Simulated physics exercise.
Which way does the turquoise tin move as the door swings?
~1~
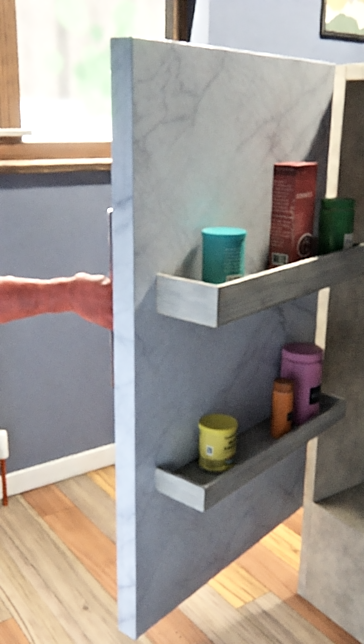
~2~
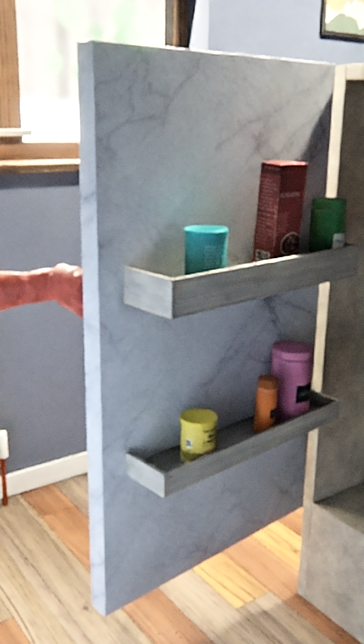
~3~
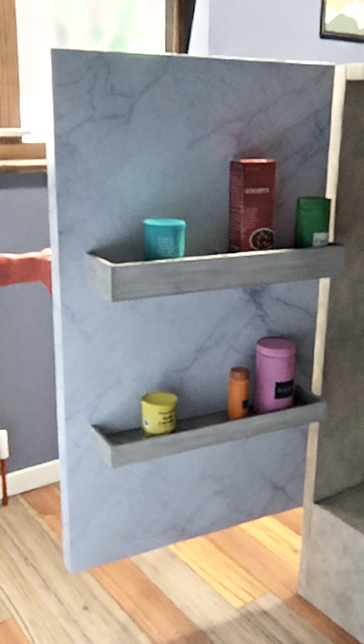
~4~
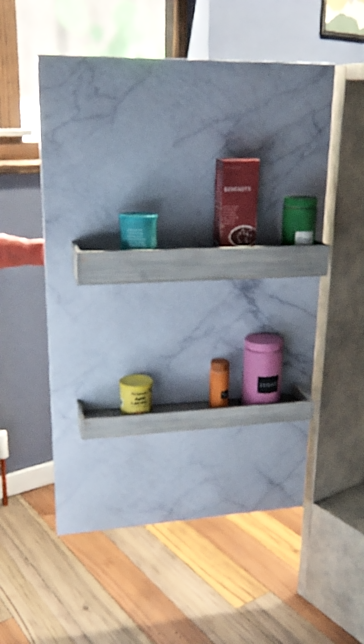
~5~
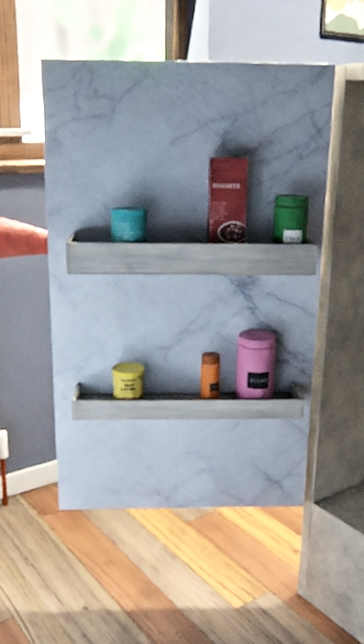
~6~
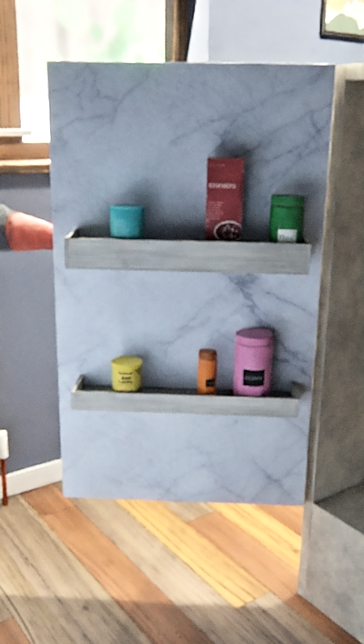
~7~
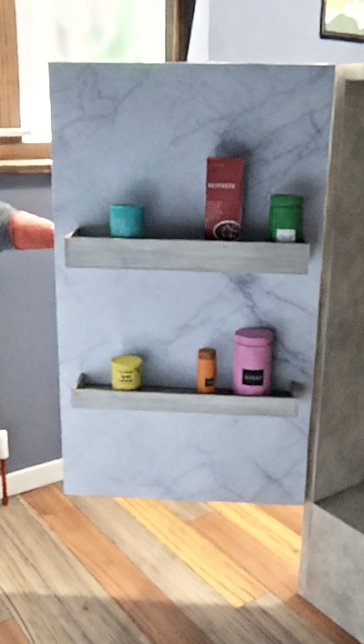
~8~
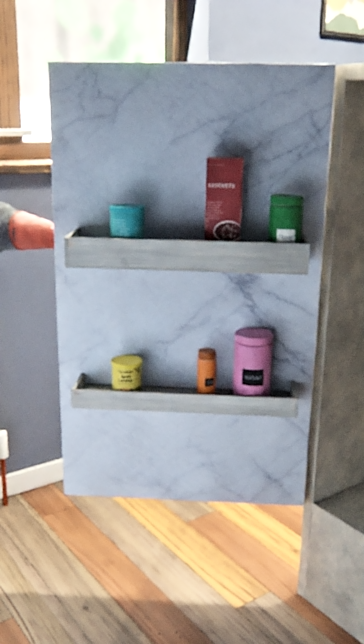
The turquoise tin moves to the left, carried along on the upper rack of the door.
